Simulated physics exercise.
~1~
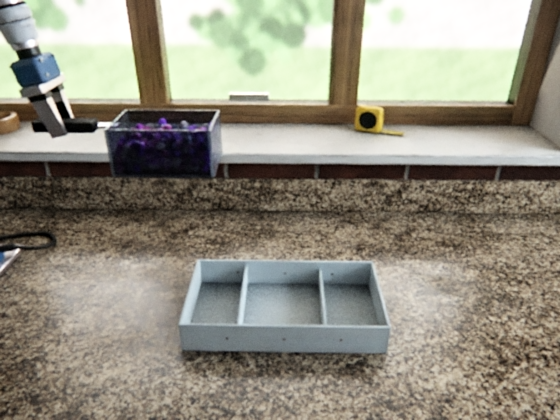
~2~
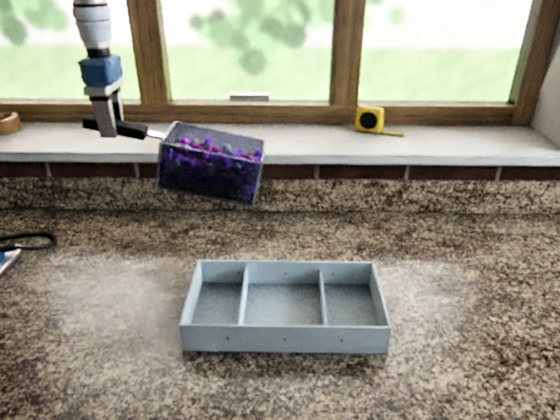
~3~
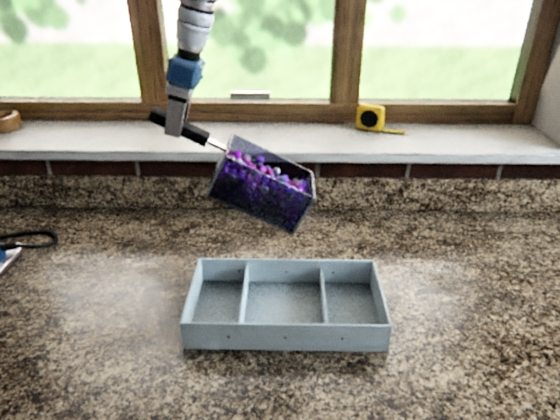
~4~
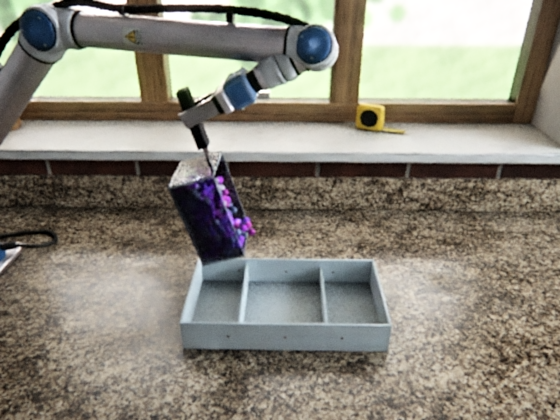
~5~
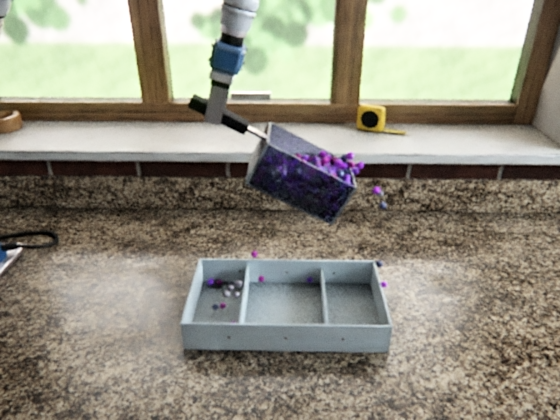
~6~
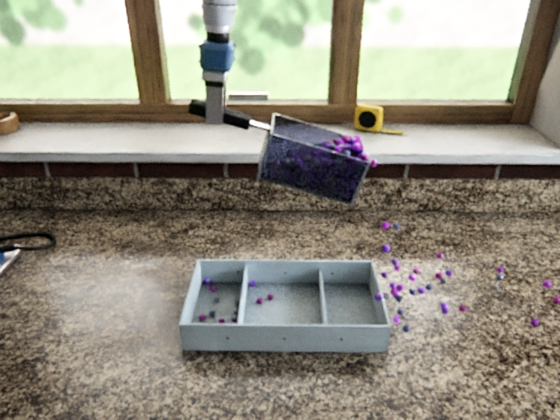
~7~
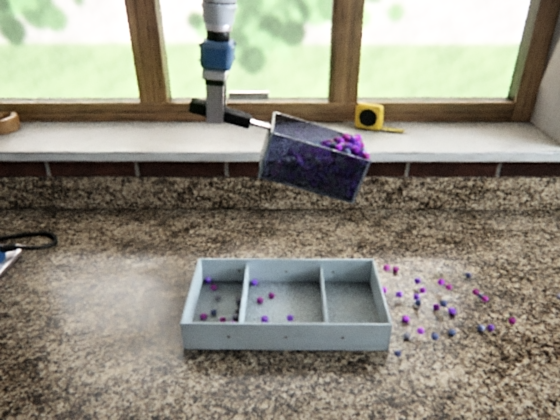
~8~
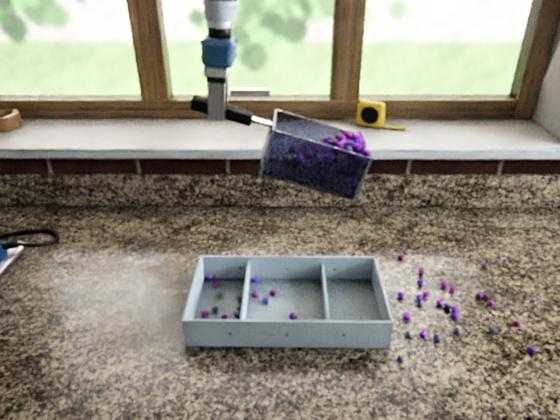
A robot arm carries a clear box of small purple balls rightward from the windowsill and tips it over a grey divided tray, dropping a few inside; others scatter on the speckled counter to the right, while most stay in the tilted box.
